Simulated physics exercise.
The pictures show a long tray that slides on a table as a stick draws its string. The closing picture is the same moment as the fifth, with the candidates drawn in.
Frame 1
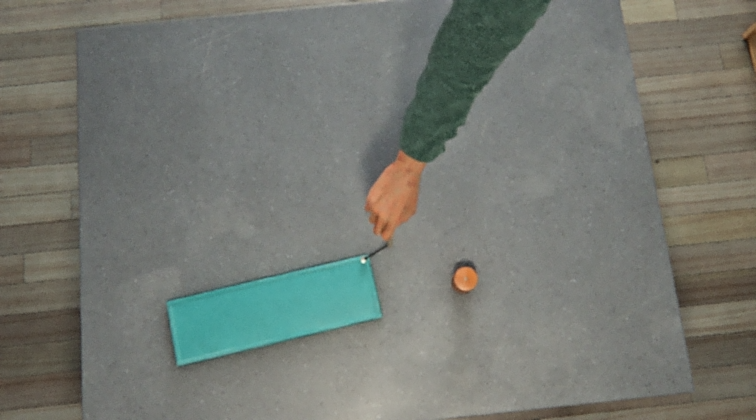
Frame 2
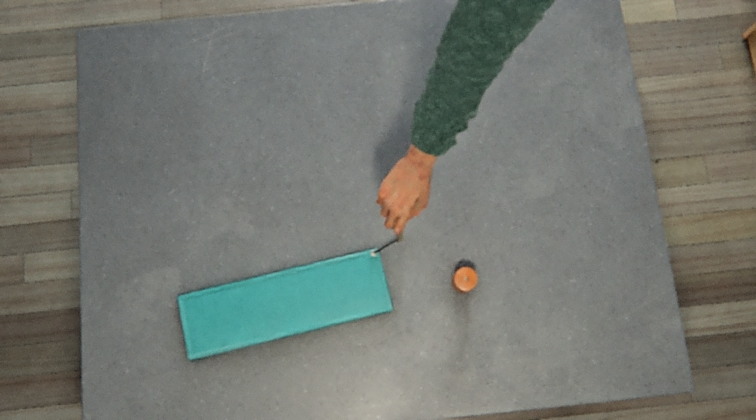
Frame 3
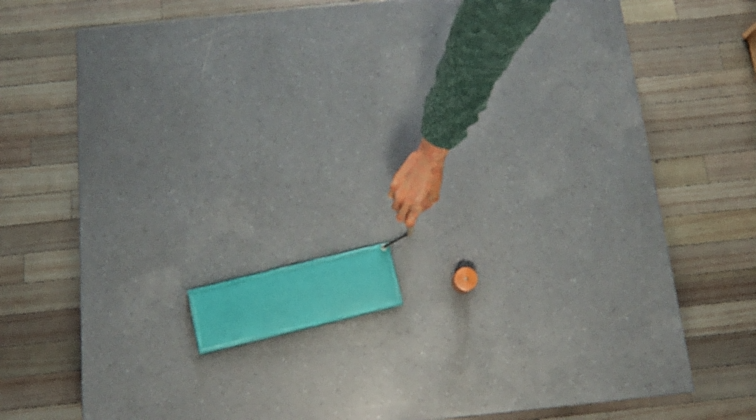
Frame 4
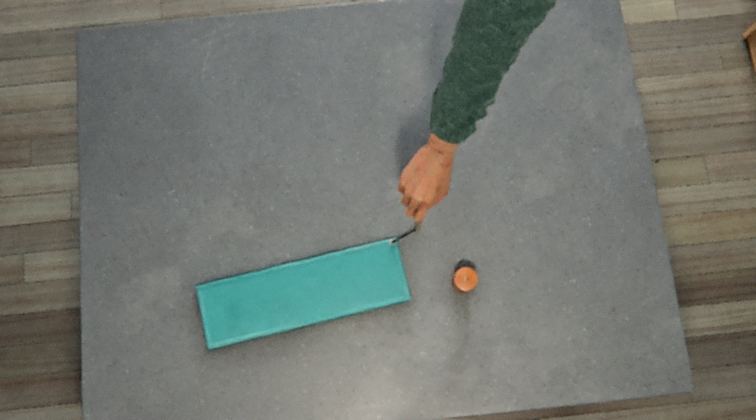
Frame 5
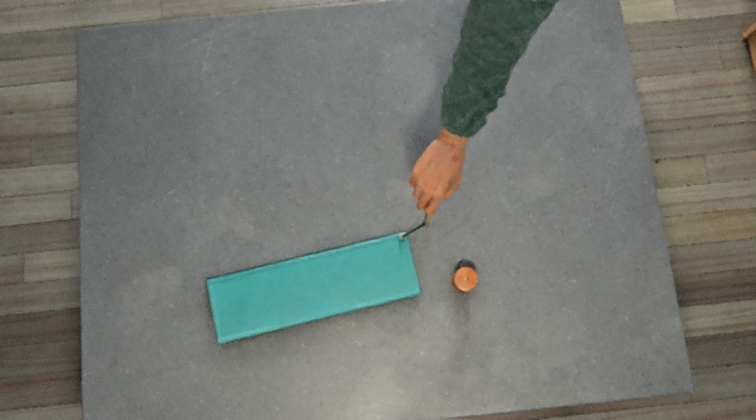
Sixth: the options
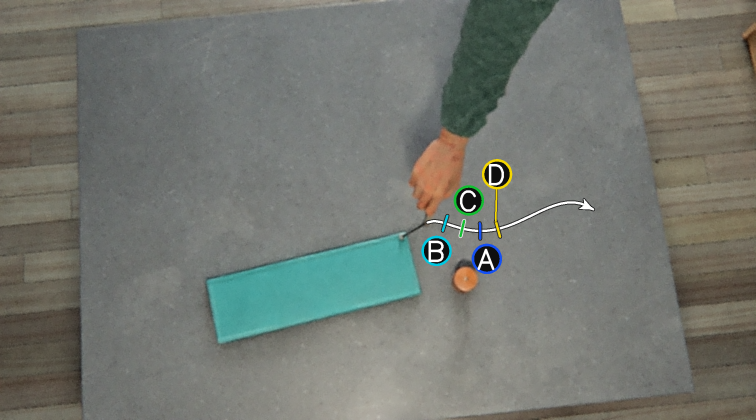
A long turquoise tray lies on a grey table, left of a small orange candle, as a hand in a green sleeve draws it by a short dark string or stick at its upper right corner. The tray slides a short way right and slightly upward, narrowing its gap to the unmoving candle.
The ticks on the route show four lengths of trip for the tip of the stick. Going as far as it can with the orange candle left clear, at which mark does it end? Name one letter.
It can go as far as C.
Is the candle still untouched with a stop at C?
Yes.
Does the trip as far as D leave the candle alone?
No.
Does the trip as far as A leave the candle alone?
No.
On the copy, A at (480, 231); B at (445, 223); C at (462, 229); D at (498, 229); the route from (428, 222) via (513, 224) to (593, 209).
On C. First, foot of the stick (440, 222), middle of the tray (324, 282).
Then, foot of the stick (451, 226), middle of the tray (332, 279).
Finally, foot of the stick (462, 229), middle of the tray (341, 276); nothing has been touched.
By contrast, A is too far, the candle has been hit; B is safe but short; D is too far, the candle has been hit.
